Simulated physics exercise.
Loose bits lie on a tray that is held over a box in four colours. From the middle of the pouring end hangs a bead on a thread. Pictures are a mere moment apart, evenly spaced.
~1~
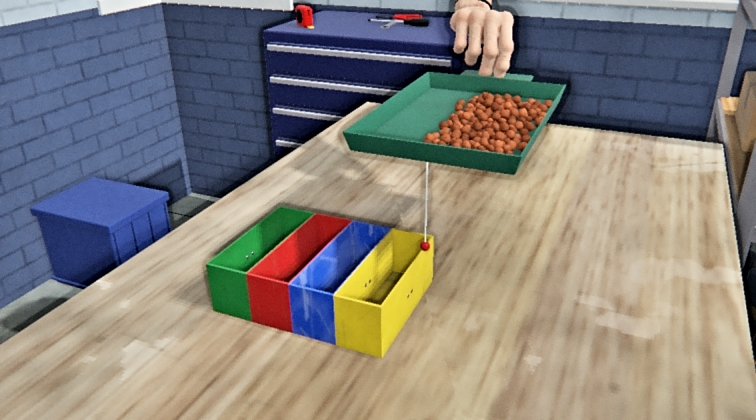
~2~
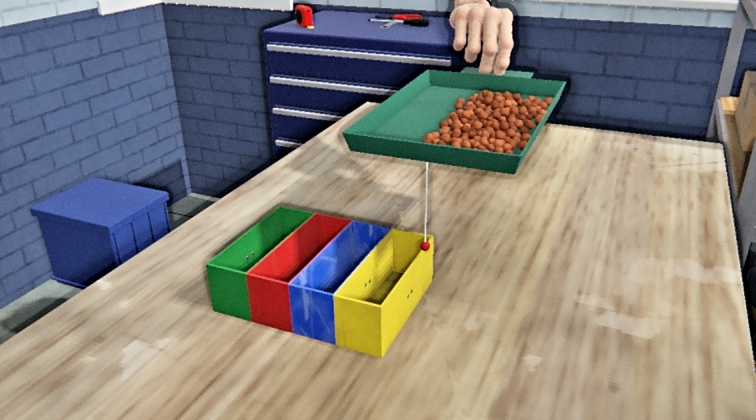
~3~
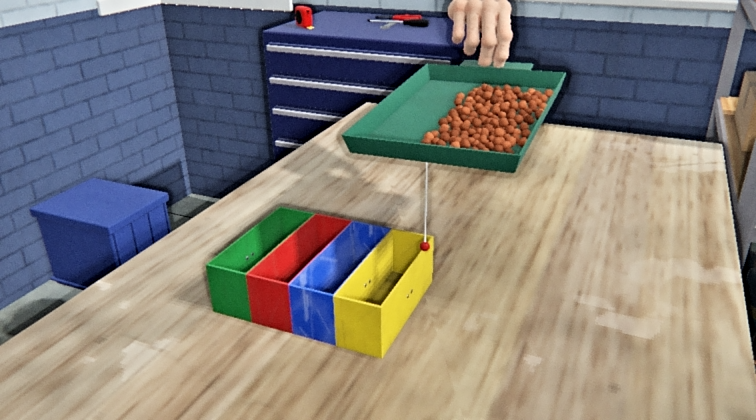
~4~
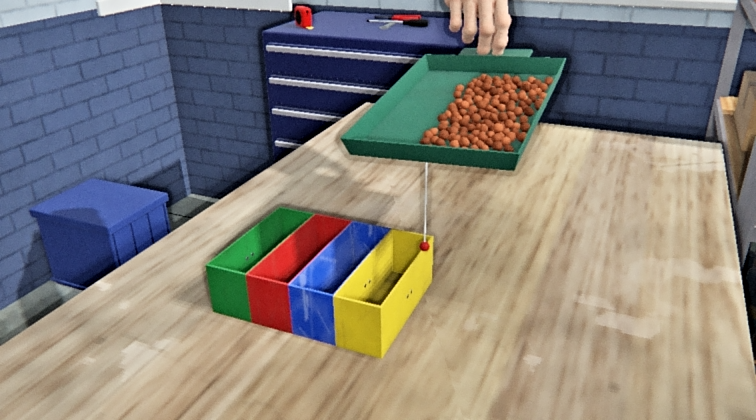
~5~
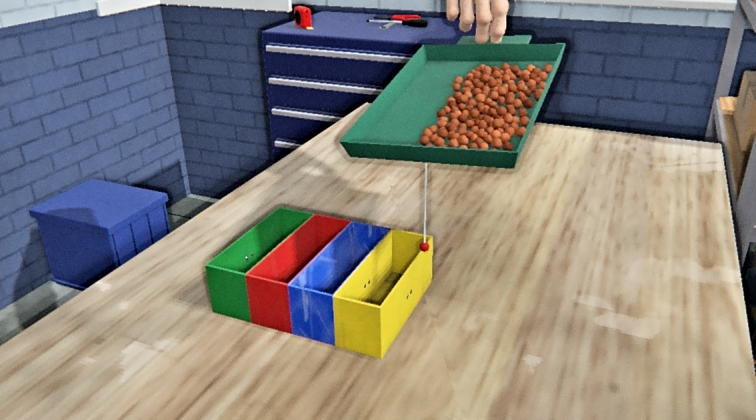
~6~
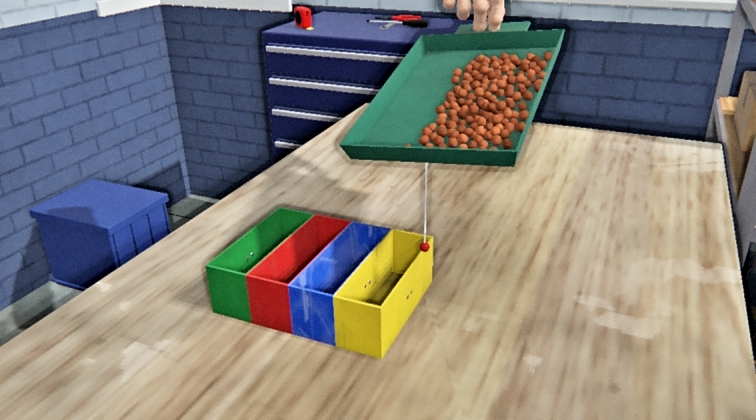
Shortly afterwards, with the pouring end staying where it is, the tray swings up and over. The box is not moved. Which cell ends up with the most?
The blue cell.
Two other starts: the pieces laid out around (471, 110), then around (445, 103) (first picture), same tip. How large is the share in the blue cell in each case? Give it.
Estimates in order: 60 percent, 60 percent.
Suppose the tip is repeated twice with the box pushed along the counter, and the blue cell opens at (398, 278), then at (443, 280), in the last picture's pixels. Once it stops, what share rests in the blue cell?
That makes 20 per cent, followed by 10 per cent.
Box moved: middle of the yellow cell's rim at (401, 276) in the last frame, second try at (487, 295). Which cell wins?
The first time it is the blue cell; the second time it is the green cell.
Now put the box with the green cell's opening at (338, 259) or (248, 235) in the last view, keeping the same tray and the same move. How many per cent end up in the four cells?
In order: 90 percent, then 70 percent.
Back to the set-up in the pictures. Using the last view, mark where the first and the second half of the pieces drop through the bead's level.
Roughly (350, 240) first, then roughly (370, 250).
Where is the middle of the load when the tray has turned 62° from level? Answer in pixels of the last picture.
Close to (415, 115).
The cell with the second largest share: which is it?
The yellow cell.
Shortly afterwards, tray tipped steeply; all but a few on the tray; only a few in the yellow cell; only a few in the blue cell; only a few falling or outside the box.
Next, tray tipped past a quarter turn; the bulk on the tray; only a few in the blue cell; only a few in the yellow cell; only a few in the red cell; a little falling or outside the box.
Some moments later, tray tipped past a quarter turn; near half in the blue cell; near a quarter in the yellow cell; a little in the red cell; only a few in the green cell; near a quarter falling or outside the box.
In the end, tray tipped past a quarter turn; near half in the blue cell; near a quarter in the yellow cell; a little in the red cell; only a few in the green cell; near a quarter outside the box.
